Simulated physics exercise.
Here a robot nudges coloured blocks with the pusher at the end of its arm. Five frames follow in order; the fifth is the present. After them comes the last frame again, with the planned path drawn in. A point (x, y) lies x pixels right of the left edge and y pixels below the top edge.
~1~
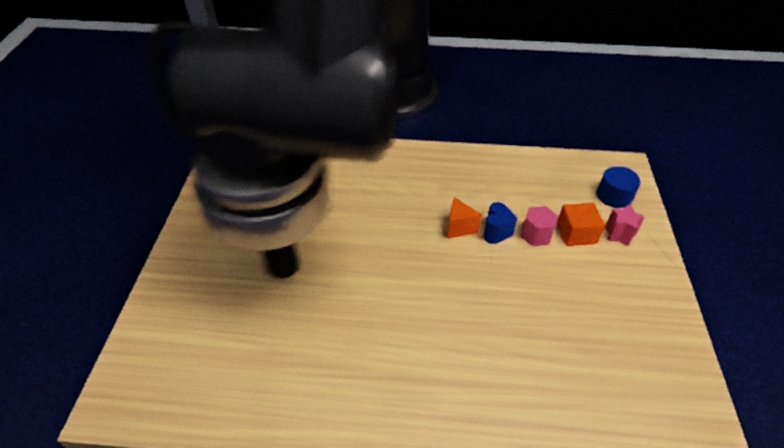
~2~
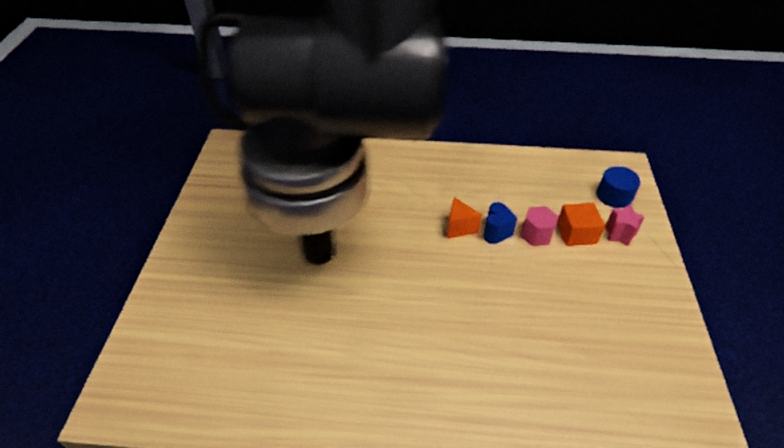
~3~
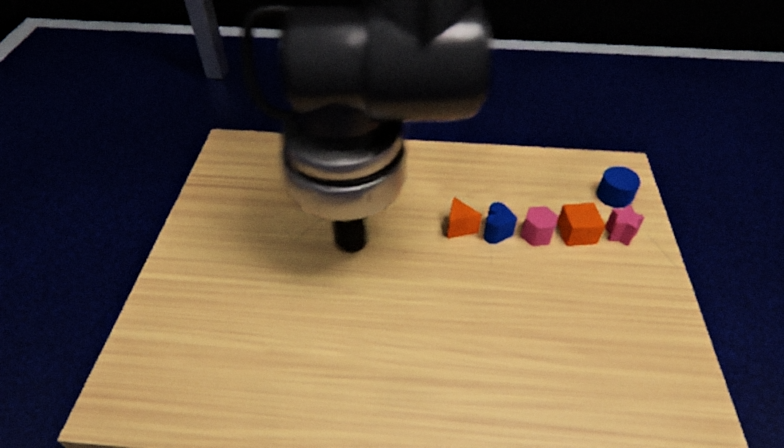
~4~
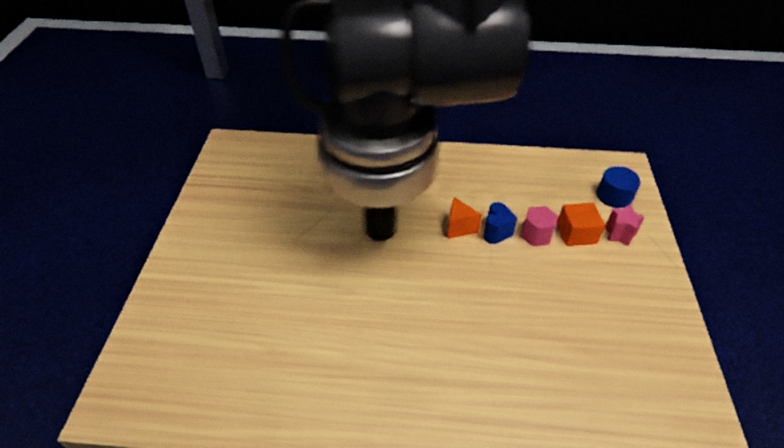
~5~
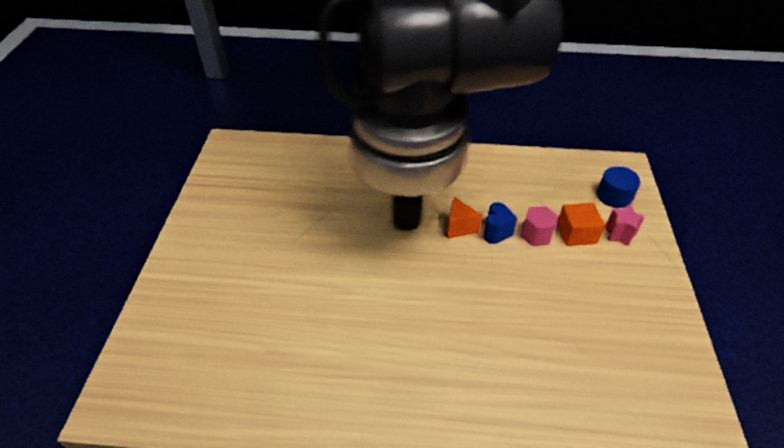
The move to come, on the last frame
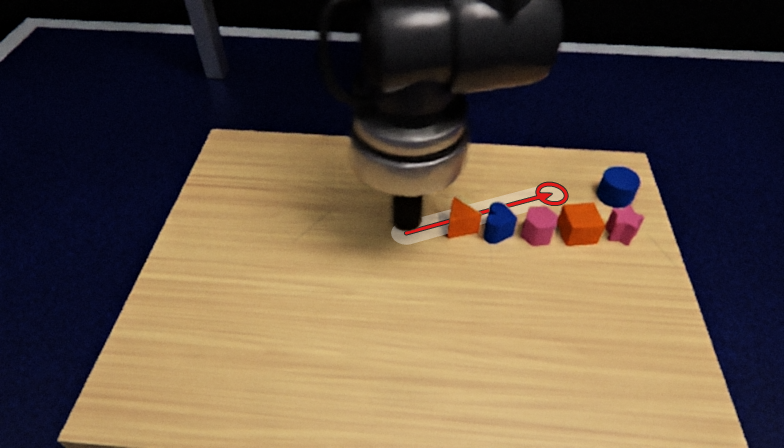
On a light wooden board, a dark robot arm moves its black pusher steadily rightward and slightly toward the far edge, drawing close to an orange triangle, while the row of blocks and a blue cylinder stay still.
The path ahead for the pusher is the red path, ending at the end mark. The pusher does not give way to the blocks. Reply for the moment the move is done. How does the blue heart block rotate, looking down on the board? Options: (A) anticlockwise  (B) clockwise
Answer: A.
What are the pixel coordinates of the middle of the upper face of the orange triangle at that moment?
It should be at (494, 212) by then.
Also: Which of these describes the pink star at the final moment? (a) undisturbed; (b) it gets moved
a (undisturbed)
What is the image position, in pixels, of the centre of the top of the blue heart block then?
It ends at (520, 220).
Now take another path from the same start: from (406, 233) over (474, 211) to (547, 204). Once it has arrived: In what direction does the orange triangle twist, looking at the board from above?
The block turns clockwise.
Drawn move, in a line from (406, 233) to (552, 194).
The first path, step by step. One third of the way, pusher (459, 206); orange triangle (485, 210), turned 35° clockwise; blue heart block (510, 216), turned 30° anticlockwise.
Two thirds of the way, pusher (510, 193); orange triangle (494, 212), turned 60° clockwise; blue heart block (520, 220), turned 40° anticlockwise; pink six-sided block (550, 217).
At the end, pusher (556, 181); orange triangle (494, 212), turned 60° clockwise; blue heart block (520, 220), turned 40° anticlockwise; pink six-sided block (550, 217); orange square still; pink star still.
